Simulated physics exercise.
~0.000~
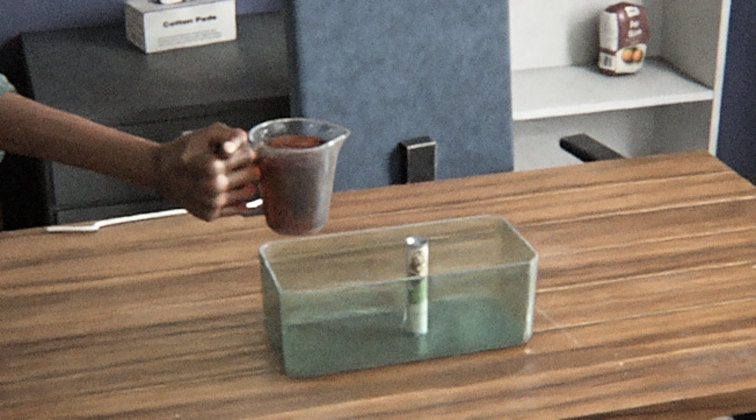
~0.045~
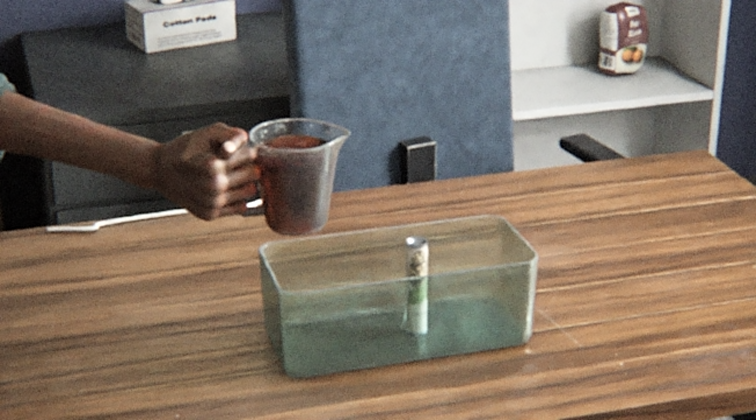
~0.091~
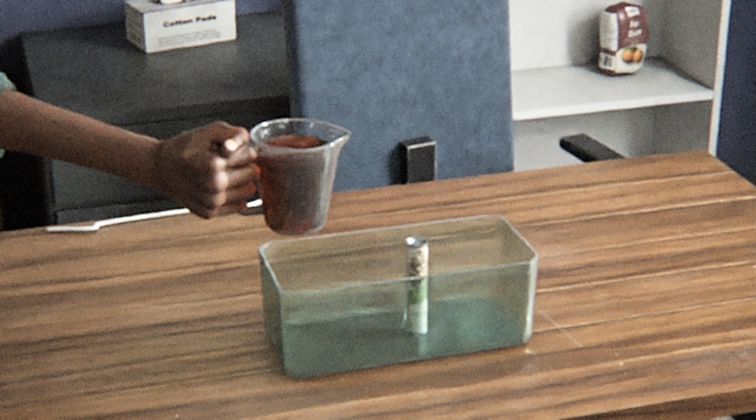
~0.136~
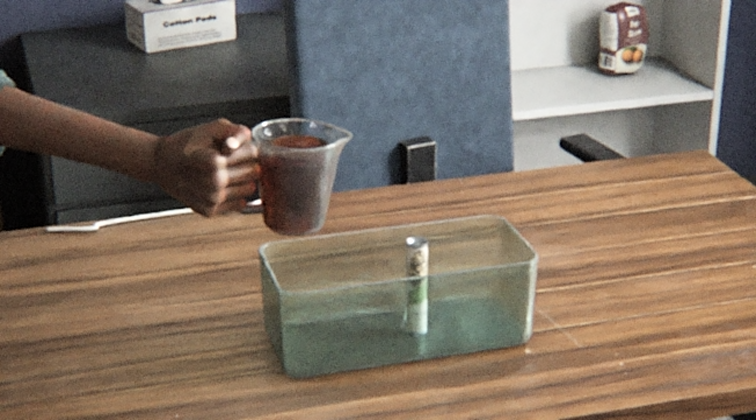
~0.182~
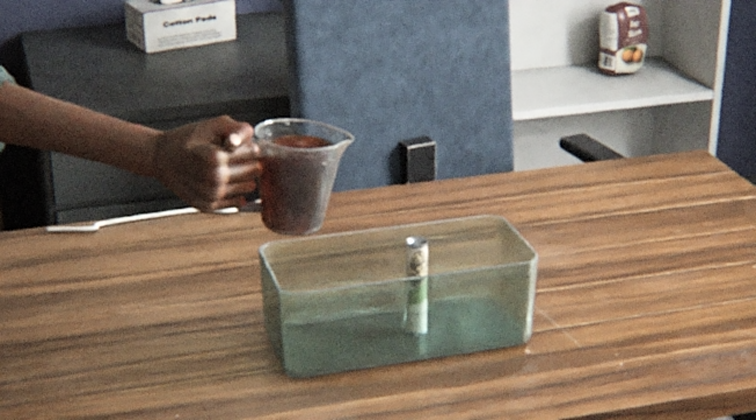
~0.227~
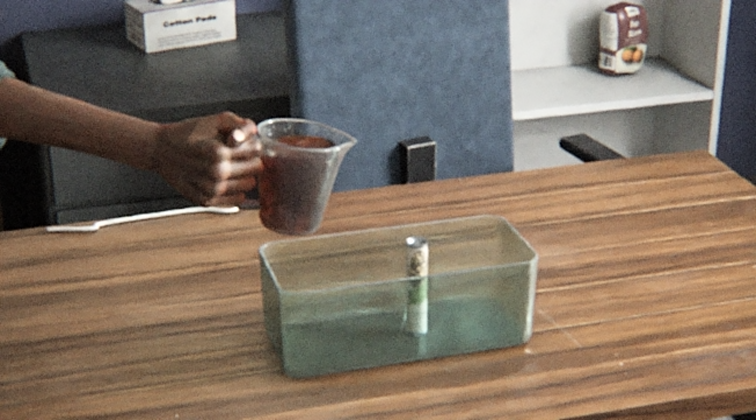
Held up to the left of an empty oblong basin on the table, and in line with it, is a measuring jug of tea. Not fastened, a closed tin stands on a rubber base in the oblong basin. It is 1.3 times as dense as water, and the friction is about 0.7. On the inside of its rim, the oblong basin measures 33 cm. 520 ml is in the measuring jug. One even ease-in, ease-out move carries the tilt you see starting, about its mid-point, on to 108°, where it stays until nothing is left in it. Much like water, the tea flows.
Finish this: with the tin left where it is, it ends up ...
It ends up knocked over.
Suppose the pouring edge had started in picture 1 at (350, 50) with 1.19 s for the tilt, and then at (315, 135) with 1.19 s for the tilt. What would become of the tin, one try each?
The tin overturns the first time and stays vertical the second time.
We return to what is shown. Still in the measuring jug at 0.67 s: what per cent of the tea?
Portion remaining: Approx. 76 per cent.
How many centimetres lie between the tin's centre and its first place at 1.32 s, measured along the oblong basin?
Measured centre to centre, about 7 cm.
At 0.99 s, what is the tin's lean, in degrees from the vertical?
Some 20°.
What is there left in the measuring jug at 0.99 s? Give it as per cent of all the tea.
Around 20 percent of it.
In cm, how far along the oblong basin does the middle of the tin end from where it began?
The middle of the tin ends some 7.0 cm along the basin.
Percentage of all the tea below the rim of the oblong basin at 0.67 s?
Some 7 per cent.
Then, 0.67 s in, the tilt is 64° and 77 per cent is still to pour; the tin stands where it began.
Then, 0.99 s in, the tilt is 100° and 19 per cent is still to pour; the tin leans 18°.
Then, 1.32 s in, the tilt is 108° and 0 per cent is still to pour; the tin lies on its side.
Then, 1.69 s in, the tilt is 108° and 0 per cent is still to pour; the tin lies on its side.
Finally, the tin lies on its side.
